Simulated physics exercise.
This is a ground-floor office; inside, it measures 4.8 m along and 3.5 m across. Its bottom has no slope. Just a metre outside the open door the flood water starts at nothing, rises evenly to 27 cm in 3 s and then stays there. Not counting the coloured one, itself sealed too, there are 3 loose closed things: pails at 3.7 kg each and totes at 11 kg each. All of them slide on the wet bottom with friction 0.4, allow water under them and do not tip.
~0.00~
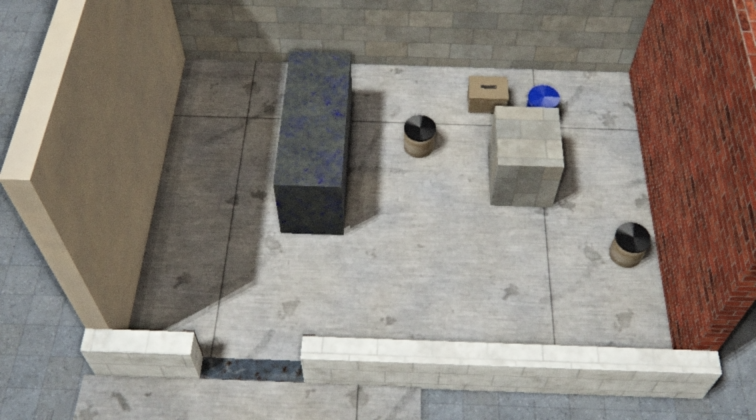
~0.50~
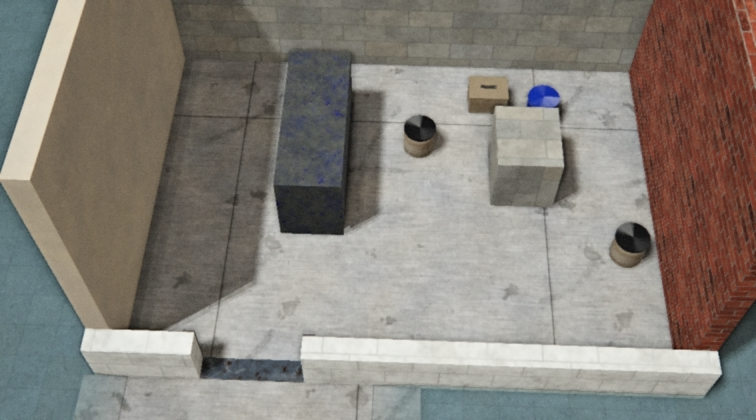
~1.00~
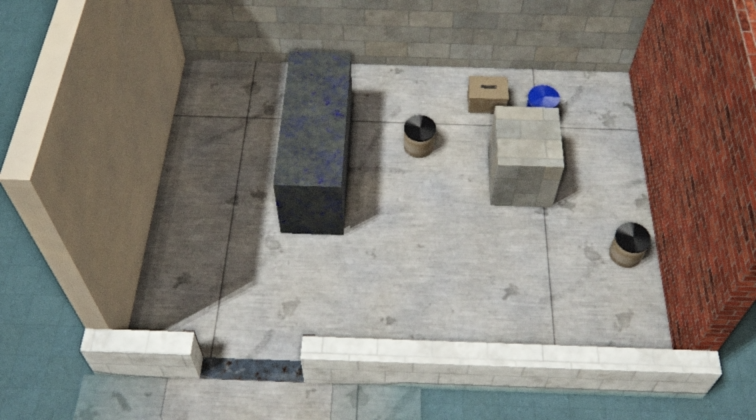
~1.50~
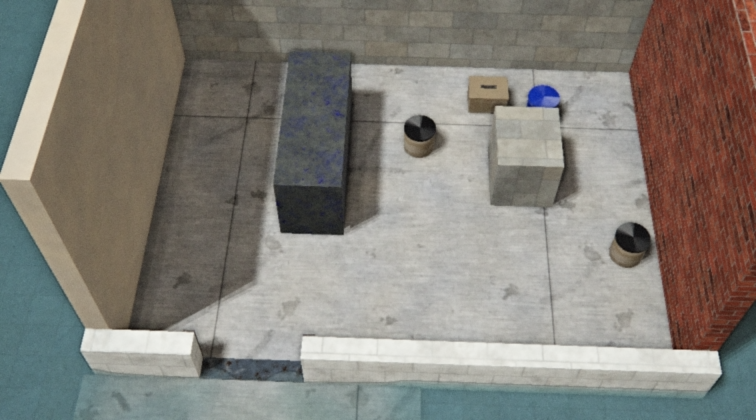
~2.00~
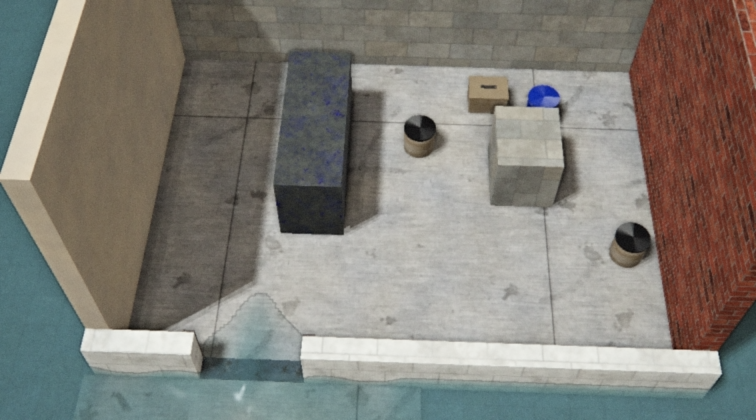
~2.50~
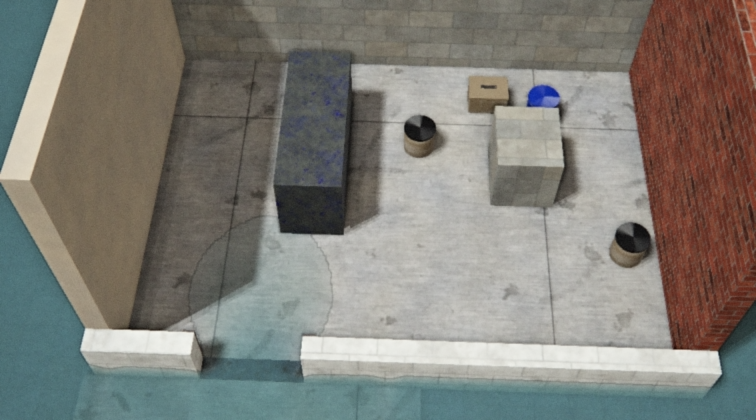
The clip opens on a walled room seen from above, with a long dark block, a pale block, a cardboard box and round containers, one of them blue. The ground outside turns from grey to blue-green as water covers it, then water enters through the front gap and spreads across the floor, while the objects stay still.
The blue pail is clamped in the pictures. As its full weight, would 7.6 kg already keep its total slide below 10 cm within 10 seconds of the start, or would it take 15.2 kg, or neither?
It needs the heavy one.
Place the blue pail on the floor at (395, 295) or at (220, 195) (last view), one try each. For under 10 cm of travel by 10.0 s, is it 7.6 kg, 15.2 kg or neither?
In that order: Both loads work; no load works.
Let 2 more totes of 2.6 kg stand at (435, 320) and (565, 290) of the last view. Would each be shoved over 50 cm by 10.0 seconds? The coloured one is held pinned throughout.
Results: Threshold not reached; threshold exceeded.
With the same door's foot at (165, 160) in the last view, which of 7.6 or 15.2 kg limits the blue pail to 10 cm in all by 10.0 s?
Well, then the lesser option suffices.
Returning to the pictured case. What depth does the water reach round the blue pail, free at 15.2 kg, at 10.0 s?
Something like 12 centimetres.
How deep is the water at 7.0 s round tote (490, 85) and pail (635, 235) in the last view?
Depths: Near 8 cm, then near 5 cm.
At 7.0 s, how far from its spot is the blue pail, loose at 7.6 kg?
About 0 cm off its spot.
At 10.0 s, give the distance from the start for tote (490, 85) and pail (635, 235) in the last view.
100 cm and 200 cm respectively.
After 3.5 s the blue pail would be 0 cm from its start with 7.6 kg and 0 cm from its start with 15.2 kg; 0 cm of water round it then.
After 4.5 s the blue pail would be 0 cm from its start with 7.6 kg and 0 cm from its start with 15.2 kg; 0 cm of water round it then.
After 7.0 s the blue pail would be 0 cm from its start with 7.6 kg and 0 cm from its start with 15.2 kg; 4 cm of water round it then.
After 10.0 s the blue pail would be 111 cm from its start with 7.6 kg and 0 cm from its start with 15.2 kg; 12 cm of water round it then.
